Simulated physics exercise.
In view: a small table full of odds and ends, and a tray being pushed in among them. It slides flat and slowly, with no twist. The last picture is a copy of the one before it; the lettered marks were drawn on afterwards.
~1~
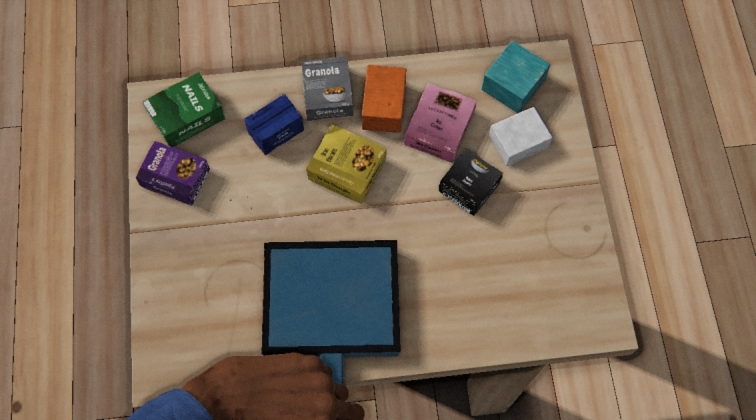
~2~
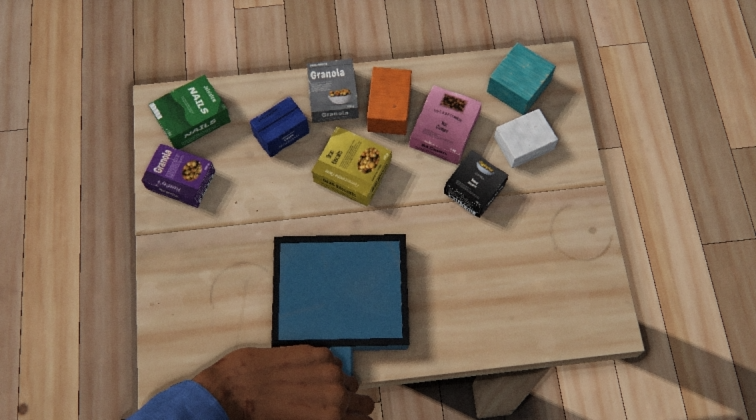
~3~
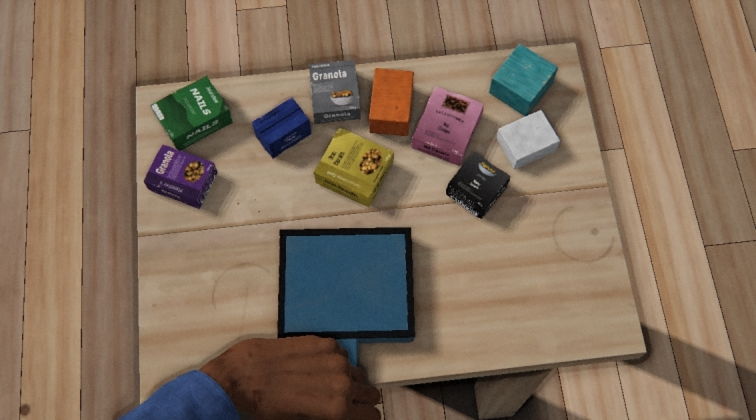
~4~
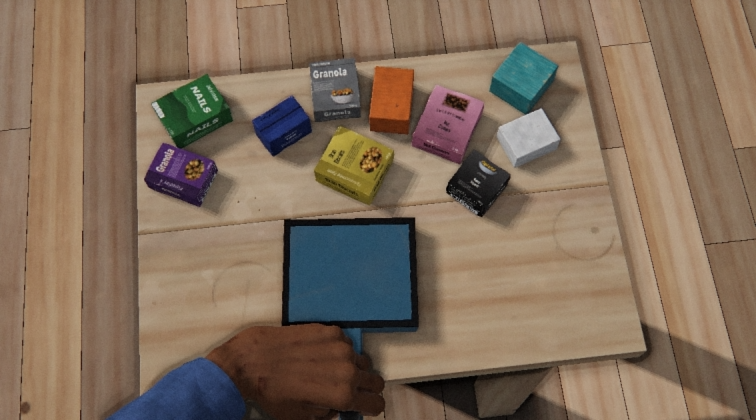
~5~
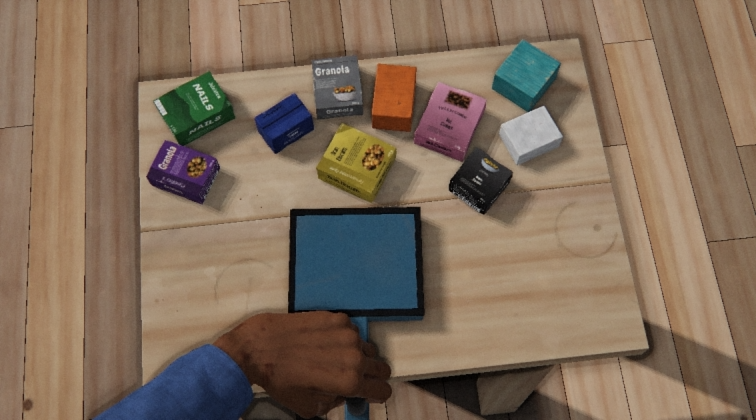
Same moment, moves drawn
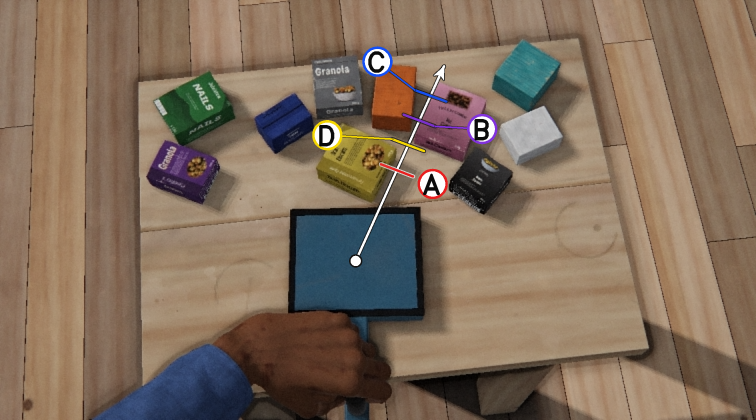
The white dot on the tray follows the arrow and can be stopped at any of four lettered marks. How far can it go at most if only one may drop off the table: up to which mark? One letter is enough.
At A, and not beyond.
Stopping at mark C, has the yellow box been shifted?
Yes.
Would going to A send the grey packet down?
Yes.
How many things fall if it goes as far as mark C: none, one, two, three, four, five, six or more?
By then, four.
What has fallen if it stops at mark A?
The grey packet.
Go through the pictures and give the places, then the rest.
The first picture shows green box (184, 110); turquoise block (515, 77); grey packet (328, 88).
The second picture shows tray (341, 290); blue box (280, 127).
The third picture shows tray (346, 282); orange block (391, 102).
The fourth picture shows tray (350, 272); yellow box (355, 166).
The fifth picture shows tray (356, 261); pink packet (450, 121); green box (195, 109); turquoise block (526, 76).
On the marked copy, A at (397, 171); B at (420, 120); C at (431, 96); D at (408, 145); the arrow from (356, 261) to (444, 66); the white dot at (356, 261).
Taking A. A third of the way, tray (372, 230); yellow box (355, 150); grey packet (338, 87).
Two thirds of the way, tray (387, 196); grey packet (341, 73); orange block (401, 73).
When it is over, tray (397, 176); grey packet over the edge; orange block (408, 57); one fallen.
As for the rest, B drops two; C drops four; D drops two.
